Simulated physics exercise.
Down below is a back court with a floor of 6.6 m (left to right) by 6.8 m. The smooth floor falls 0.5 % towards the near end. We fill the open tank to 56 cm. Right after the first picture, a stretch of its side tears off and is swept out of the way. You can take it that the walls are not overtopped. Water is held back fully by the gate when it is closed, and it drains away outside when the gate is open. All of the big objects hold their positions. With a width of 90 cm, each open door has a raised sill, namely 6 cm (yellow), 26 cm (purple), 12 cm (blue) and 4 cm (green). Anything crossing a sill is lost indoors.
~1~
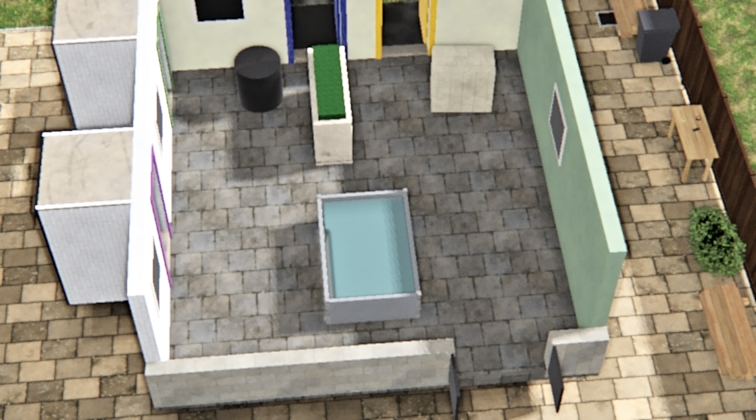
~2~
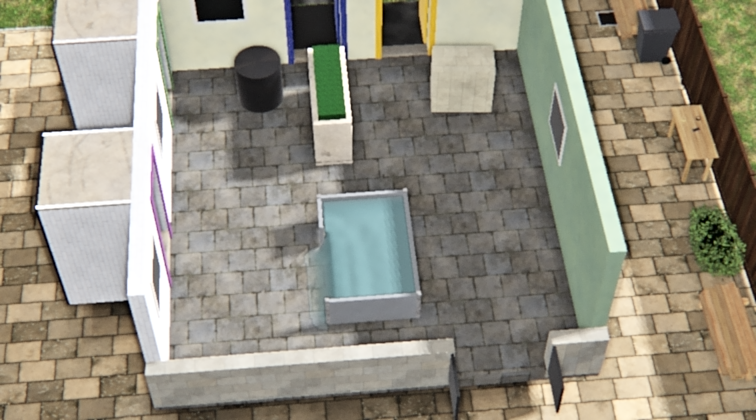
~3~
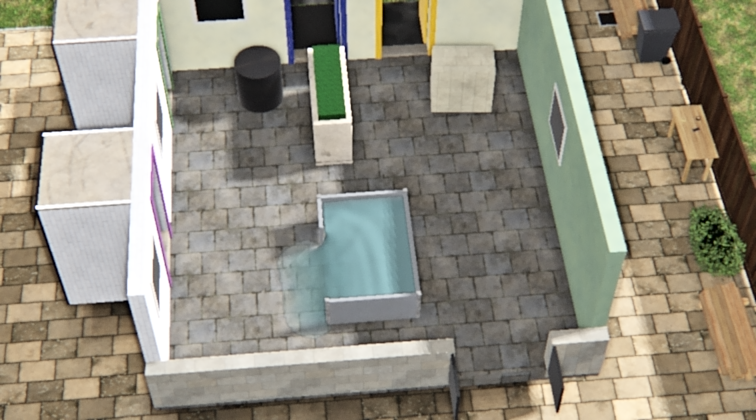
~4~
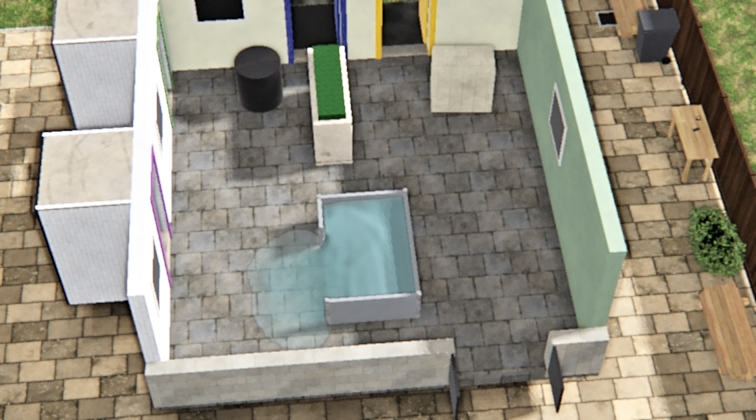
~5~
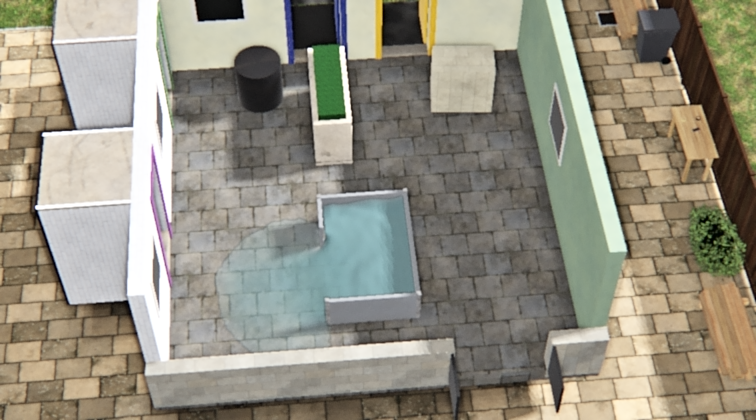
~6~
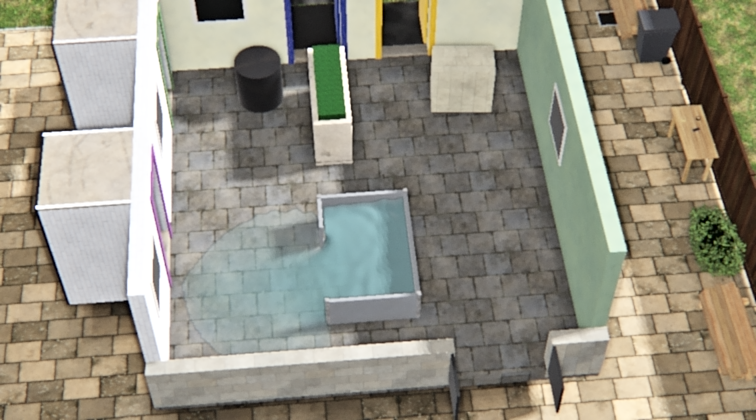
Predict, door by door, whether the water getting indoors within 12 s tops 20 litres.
The yellow door lets in a smaller amount than the limit; the purple door lets in a smaller amount than the limit; the blue door lets in a smaller amount than the limit; the green door lets in a larger amount than the limit.
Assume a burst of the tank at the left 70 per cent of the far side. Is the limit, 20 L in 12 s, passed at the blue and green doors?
With respect to that limit, blue ends up inside it, green ends up outside it.
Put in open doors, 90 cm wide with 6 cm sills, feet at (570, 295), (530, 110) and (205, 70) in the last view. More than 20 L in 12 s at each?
Taking them in order, the first gets too little, the second too little and the third enough.
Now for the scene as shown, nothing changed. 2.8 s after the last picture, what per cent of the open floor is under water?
About 35 per cent.
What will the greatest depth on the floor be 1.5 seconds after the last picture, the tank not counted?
It tops out at some 36 cm.
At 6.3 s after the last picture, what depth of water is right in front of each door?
Depths: Yellow door 2 cm, purple door 6 cm, blue door 8 cm, green door 8 cm.
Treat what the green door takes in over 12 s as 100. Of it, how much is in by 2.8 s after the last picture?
By that time, around 0 per cent.
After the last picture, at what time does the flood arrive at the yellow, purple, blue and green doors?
So, yellow at 5.5 s, then purple at 0.2 s, blue at 4.0 s, and green at 1.8 s.
Then, 0.7 s after the last picture water covers 20 % of the floor and is deepest (33 cm) near (169, 385); yellow door not reached, purple door 24 cm at the sill, 0 L in, blue door not reached, green door not reached.
Then, 1.5 s after the last picture water covers 20 % of the floor and is deepest (36 cm) near (169, 385); yellow door not reached, purple door 21 cm at the sill, 0 L in, blue door not reached, green door not reached.
Then, 2.8 s after the last picture water covers 35 % of the floor and is deepest (20 cm) near (259, 311); yellow door not reached, purple door 15 cm at the sill, 0 L in, blue door not reached, green door 3 cm at the sill, 0 L in.
Then, 6.3 s after the last picture water covers 60 % of the floor and is deepest (12 cm) near (222, 117); yellow door 2 cm at the sill, 0 L in, purple door 6 cm at the sill, 1 L in, blue door 8 cm at the sill, 0 L in, green door 8 cm at the sill, 15 L in.
Then, 11.3 s after the last picture water covers 90 % of the floor and is deepest (7 cm) near (256, 249); yellow door 2 cm at the sill, 0 L in, purple door 6 cm at the sill, 1 L in, blue door 4 cm at the sill, 1 L in, green door 6 cm at the sill, 64 L in.
